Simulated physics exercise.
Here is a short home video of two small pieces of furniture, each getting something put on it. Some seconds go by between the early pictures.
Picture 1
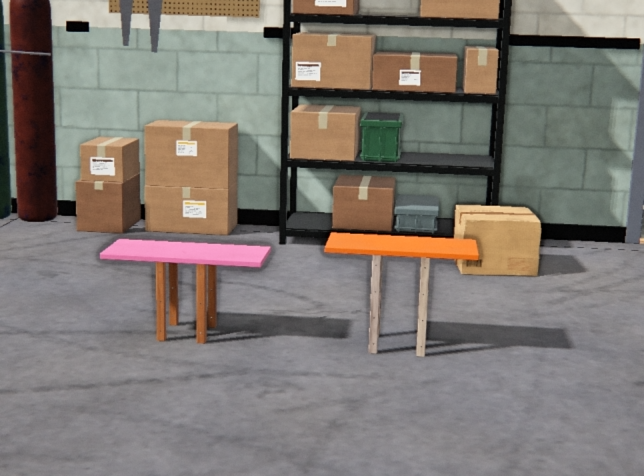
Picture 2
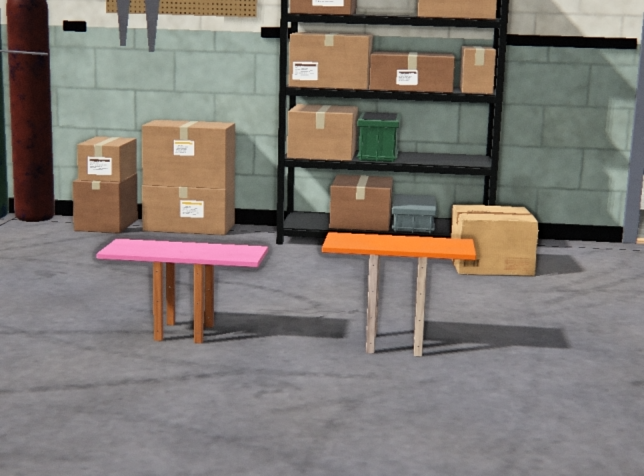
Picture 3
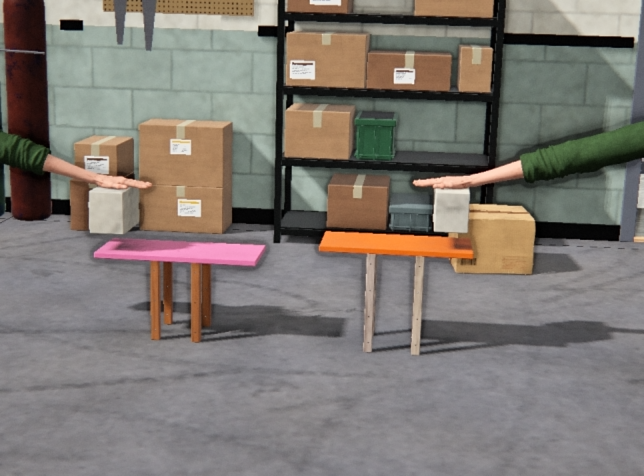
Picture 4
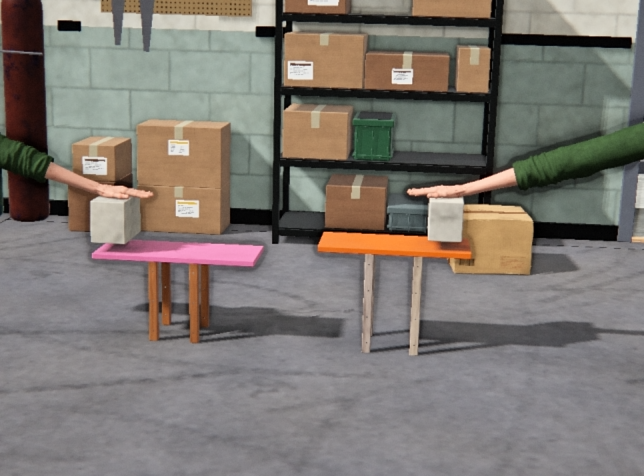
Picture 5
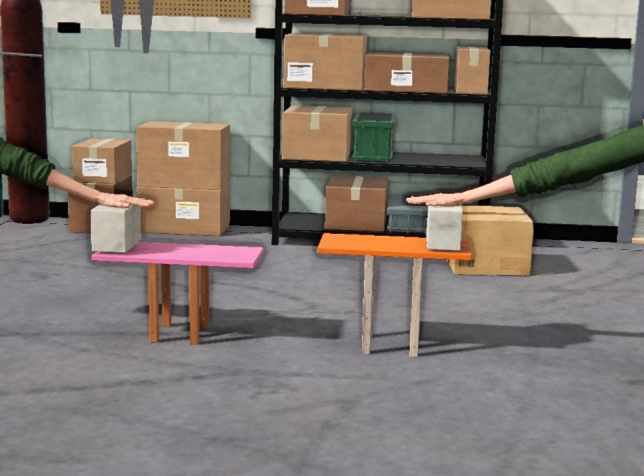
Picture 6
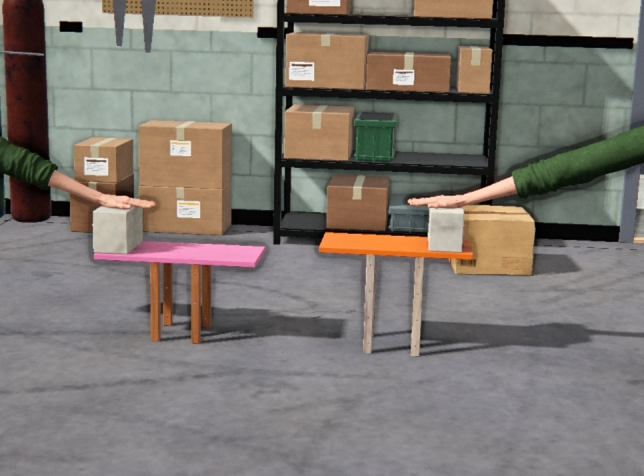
Two pale gray blocks, each under a hand in a green sleeve, come into view above a pink table and an orange one standing in a storage area. The hands lower the blocks onto the tables, at the pink top's left end and the orange top's right end, and stay on them.
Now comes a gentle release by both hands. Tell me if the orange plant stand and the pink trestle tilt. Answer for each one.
Result: Orange plant stand tumbles; pink trestle tumbles.
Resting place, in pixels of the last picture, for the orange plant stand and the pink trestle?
Taking them in turn, it's (502, 286) followed by (104, 266).
Then, 0.50 s past the last view, orange plant stand leaning 16° off how it started near (428, 244); pink trestle leaning 42° off how it started near (121, 255).
Then, 0.76 s past the last view, orange plant stand leaning 61° off how it started near (500, 279); pink trestle leaning 59° off how it started near (100, 262).
Finally, the orange plant stand overbalances, near (502, 286); the pink trestle overbalances, near (104, 266).
